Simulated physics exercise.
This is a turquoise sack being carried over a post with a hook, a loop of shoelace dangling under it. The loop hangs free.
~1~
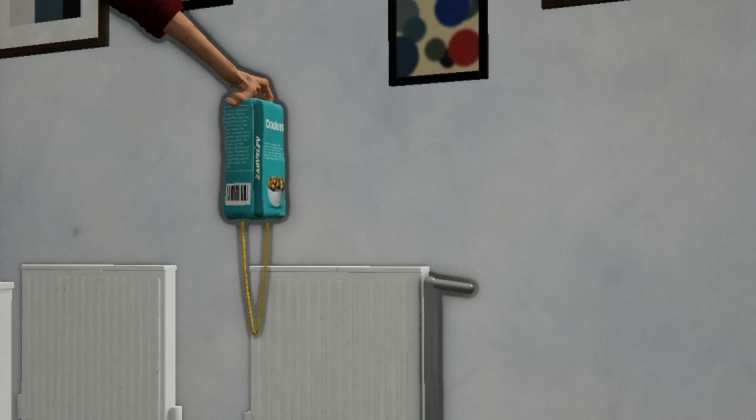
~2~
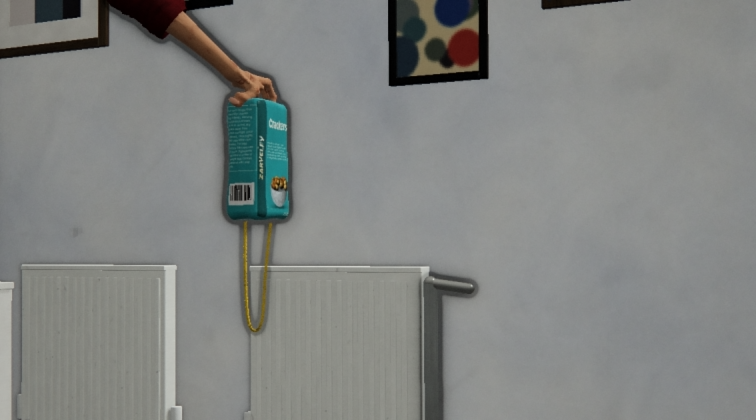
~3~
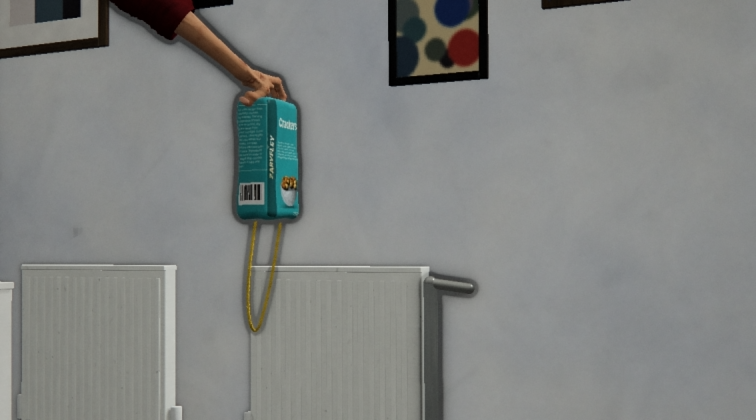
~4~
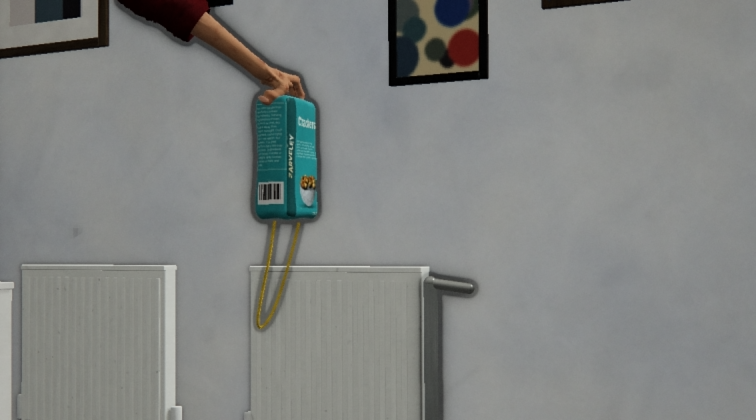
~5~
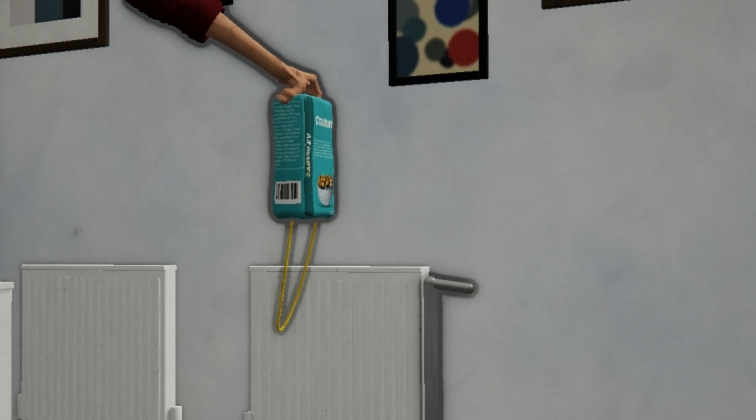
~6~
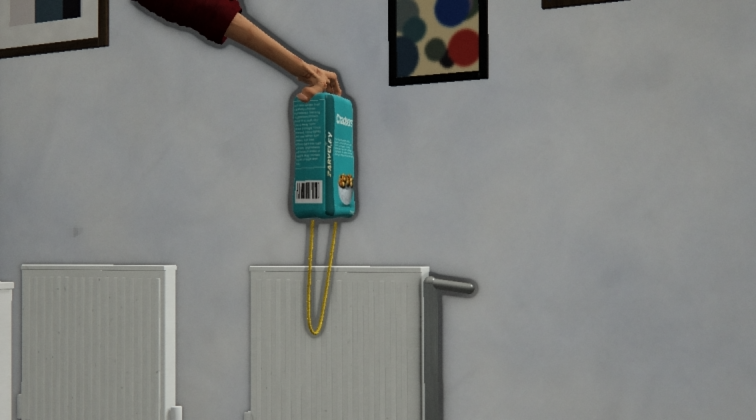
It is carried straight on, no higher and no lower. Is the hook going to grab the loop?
Outcome: The turquoise sack comes away clean.
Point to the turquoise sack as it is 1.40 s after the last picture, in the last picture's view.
Around (552, 146).
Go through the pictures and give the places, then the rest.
In the first frame, turquoise sack (255, 160); hook tip (469, 289).
In the second frame, turquoise sack (258, 160); bottom of the loop (255, 331).
In the third frame, turquoise sack (268, 160).
In the fourth frame, turquoise sack (287, 159); bottom of the loop (260, 328).
In the fifth frame, turquoise sack (304, 158).
In the sixth frame, turquoise sack (324, 157); bottom of the loop (315, 334); hook tip (469, 289); hook points away from it, loop hangs below the hook.
Then, 0.66 s on from there, sack over the post near (425, 152).
Then, 1.40 s on from there, sack past the post near (552, 146).
In the end, sack past the post near (576, 145). The turquoise sack passes clear.
